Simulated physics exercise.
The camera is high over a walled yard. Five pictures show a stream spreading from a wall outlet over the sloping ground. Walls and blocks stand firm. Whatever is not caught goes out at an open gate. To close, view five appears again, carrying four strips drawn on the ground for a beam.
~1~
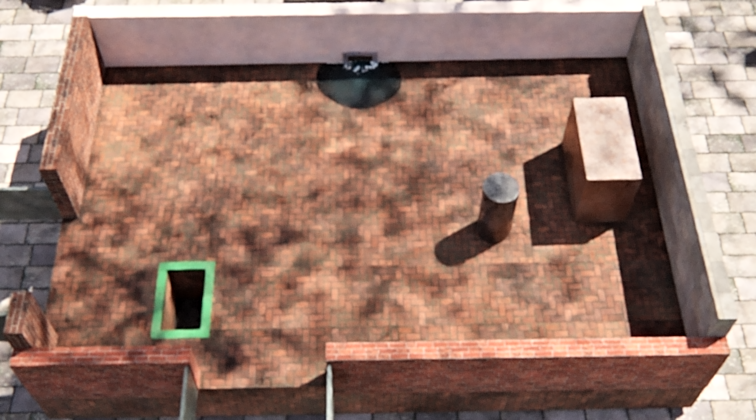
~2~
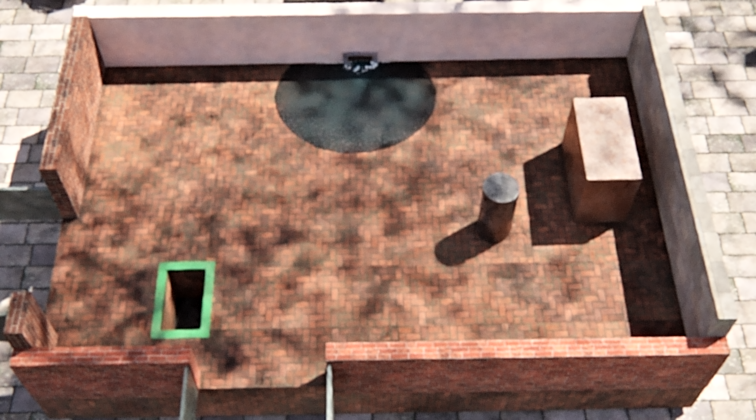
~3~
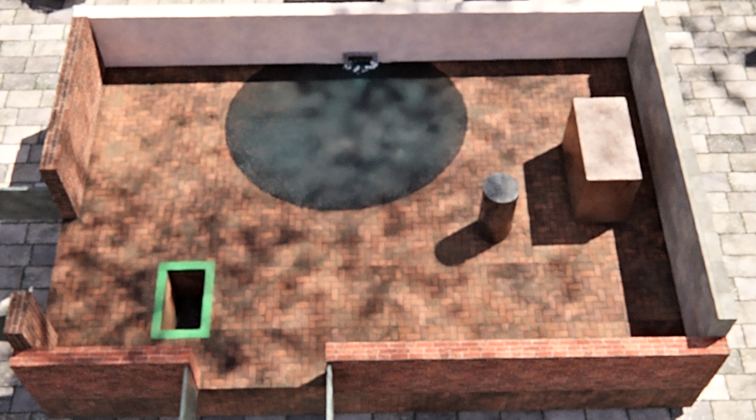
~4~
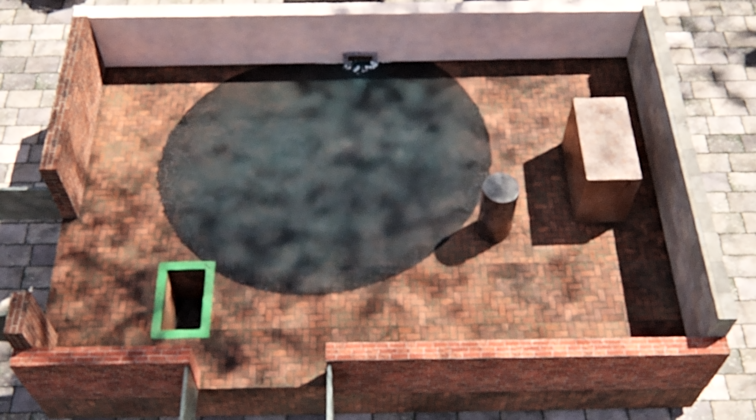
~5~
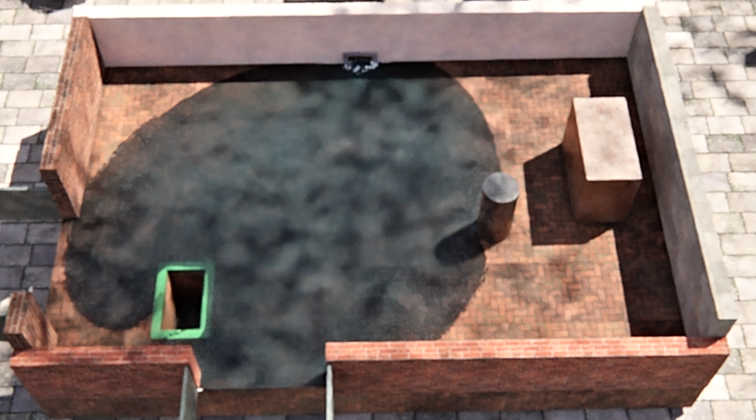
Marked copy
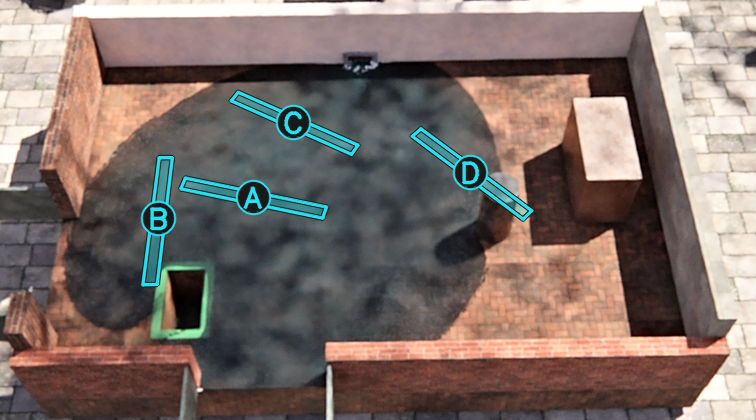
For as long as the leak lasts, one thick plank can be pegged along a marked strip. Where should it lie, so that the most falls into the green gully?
B beats the others.
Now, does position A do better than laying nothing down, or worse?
Position A is worse.
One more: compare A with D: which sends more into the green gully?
That would be D.
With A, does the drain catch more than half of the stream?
No, it does not.
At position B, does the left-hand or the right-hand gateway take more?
The right one.
In cyan, A from (183, 183) to (324, 212); B from (150, 284) to (165, 157); C from (234, 96) to (354, 149); D from (416, 132) to (527, 214).
With A, about 21 % of the stream goes into the green gully, about 79 % out by the gates.
With B, about 42 % of the stream goes into the green gully, about 58 % out by the gates.
With C, about 22 % of the stream goes into the green gully, about 78 % out by the gates.
With D, about 30 % of the stream goes into the green gully, about 70 % out by the gates.
